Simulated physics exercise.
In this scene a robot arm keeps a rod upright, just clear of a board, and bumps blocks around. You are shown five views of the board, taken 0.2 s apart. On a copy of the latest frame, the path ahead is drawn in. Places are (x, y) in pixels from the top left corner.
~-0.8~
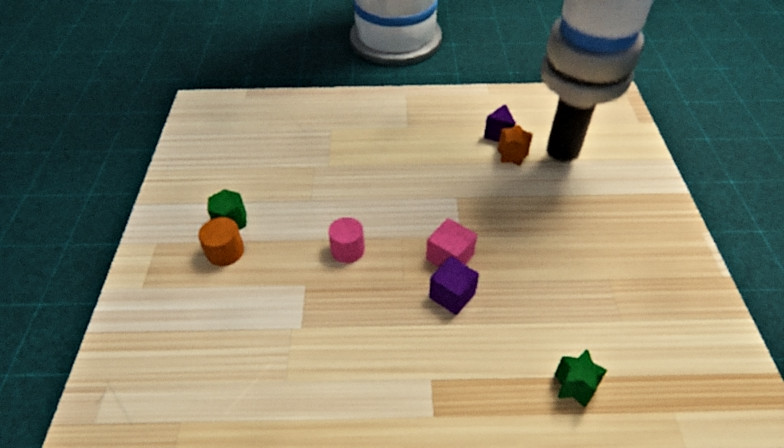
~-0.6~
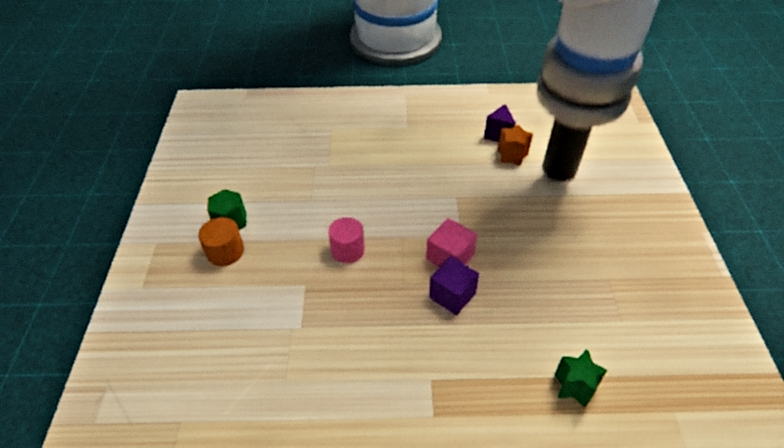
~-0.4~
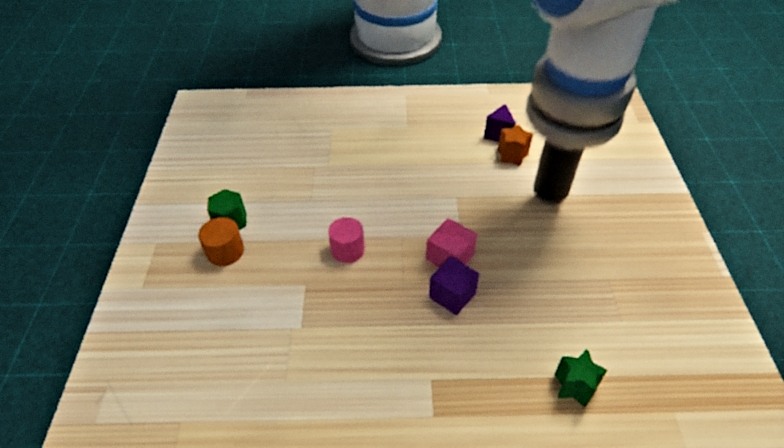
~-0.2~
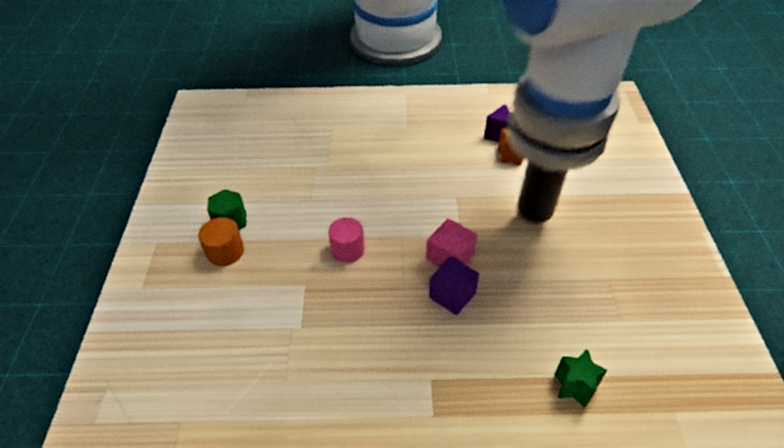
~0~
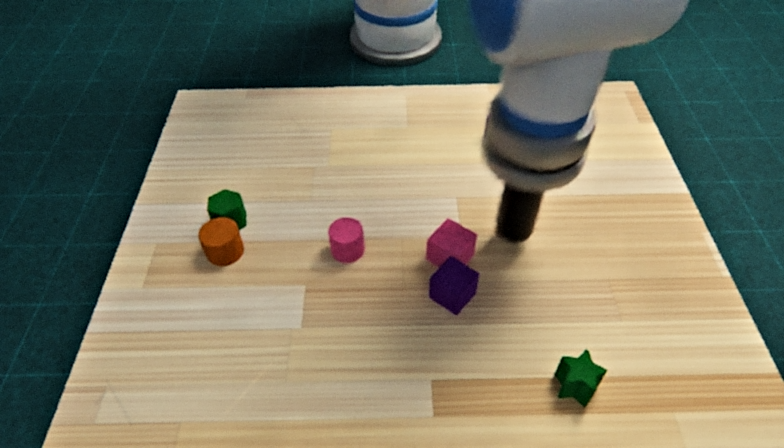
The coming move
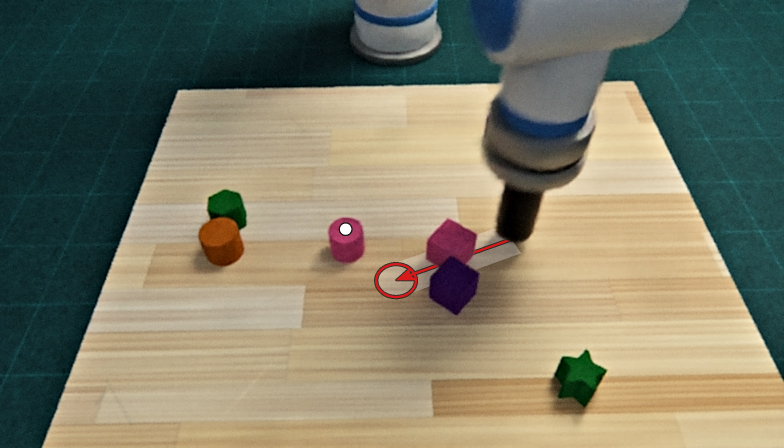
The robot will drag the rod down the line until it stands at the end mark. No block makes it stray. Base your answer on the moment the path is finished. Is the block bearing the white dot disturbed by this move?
That block moves.
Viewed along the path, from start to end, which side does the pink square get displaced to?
Taking start-to-end as forward, the block's sideways shift goes to the right.
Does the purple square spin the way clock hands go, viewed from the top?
Answer: No.
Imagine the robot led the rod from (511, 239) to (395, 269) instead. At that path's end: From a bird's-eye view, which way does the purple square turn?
It turns round anticlockwise.
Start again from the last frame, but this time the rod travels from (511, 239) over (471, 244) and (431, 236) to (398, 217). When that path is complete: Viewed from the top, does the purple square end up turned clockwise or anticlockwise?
Anticlockwise, looking down.
The line goes from (511, 239) to (396, 280); the dot is on the pink disc.
The first path, step by step. One third of the way, rod (476, 241); pink square (435, 240); purple square (449, 277), turned 30° anticlockwise.
Two thirds of the way, rod (437, 255); pink square (398, 242), turned 50° clockwise; purple square (448, 278), turned 35° anticlockwise.
At the end, rod (396, 269); pink disc (336, 225); pink square (362, 244), turned 95° clockwise; purple square (444, 280), turned 55° anticlockwise.
